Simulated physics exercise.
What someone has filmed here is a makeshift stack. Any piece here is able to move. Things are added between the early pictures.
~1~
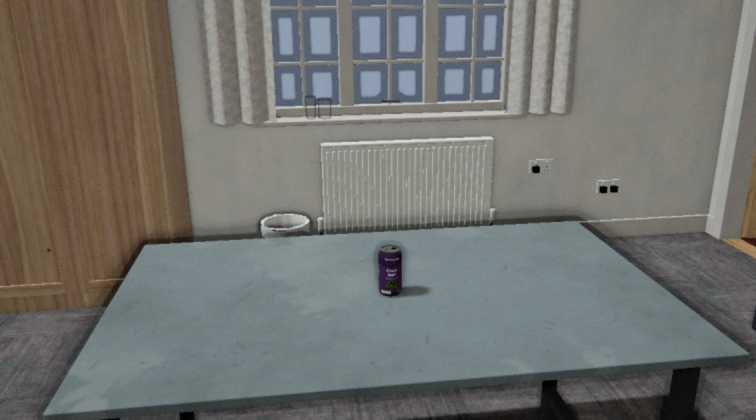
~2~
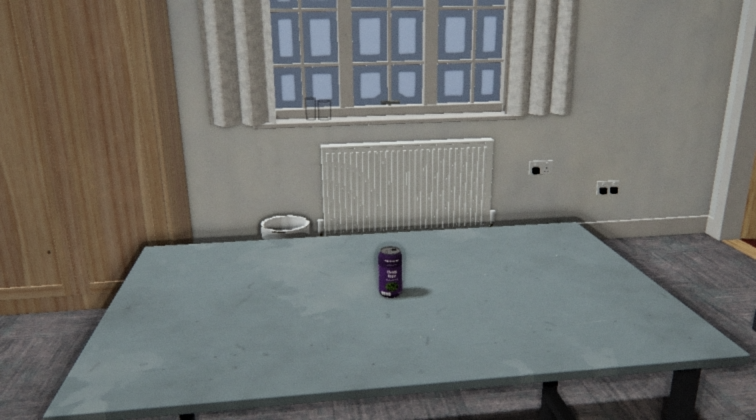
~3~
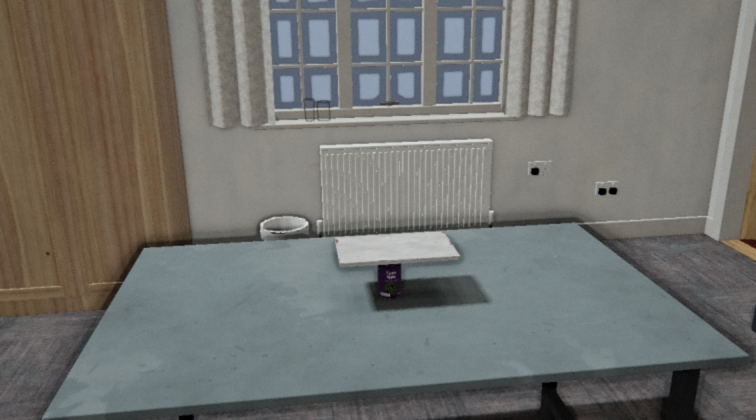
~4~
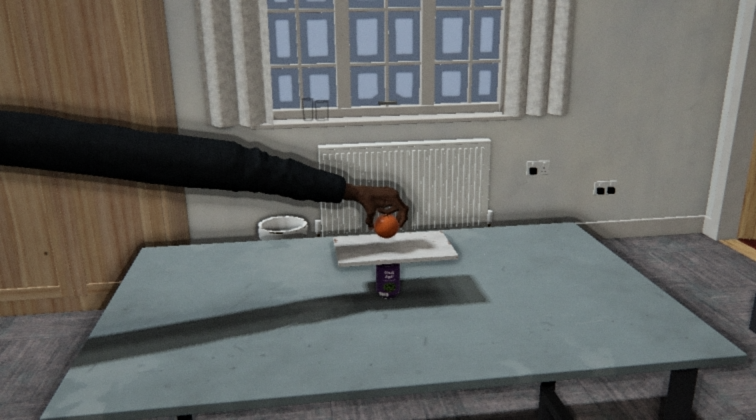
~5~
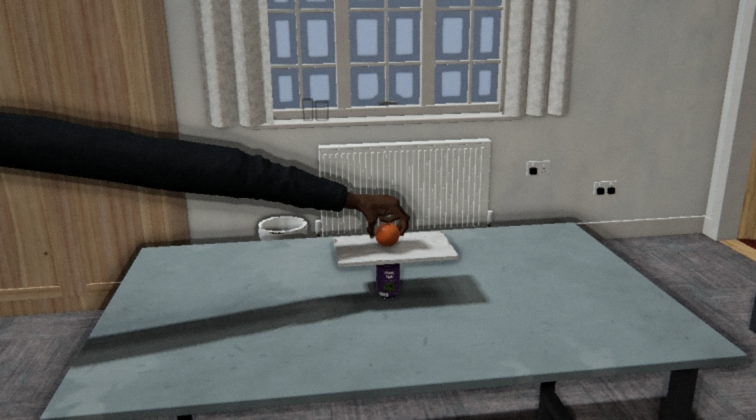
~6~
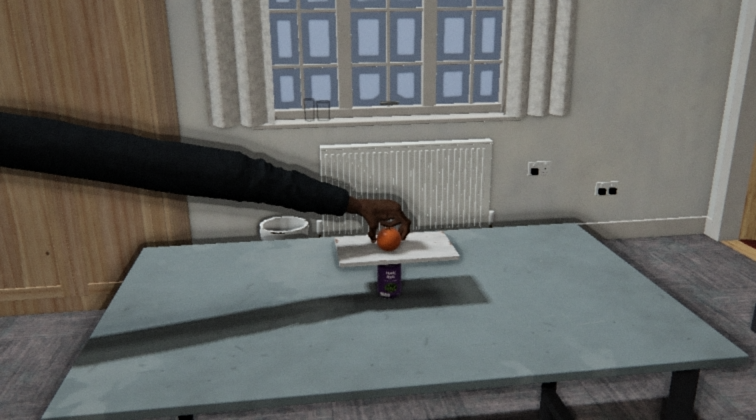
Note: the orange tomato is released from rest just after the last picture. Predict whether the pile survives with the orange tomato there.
Seems it proves sturdy enough.
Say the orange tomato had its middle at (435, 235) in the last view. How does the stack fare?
Outcome: Collapse.
Then, 0.20 s on from there, no change.
Then, 0.40 s on from there, orange tomato resting near (389, 240).
In the end, all 3 unmoved. At the end, from the last picture's camera, orange tomato near (389, 240). The stack stays up.
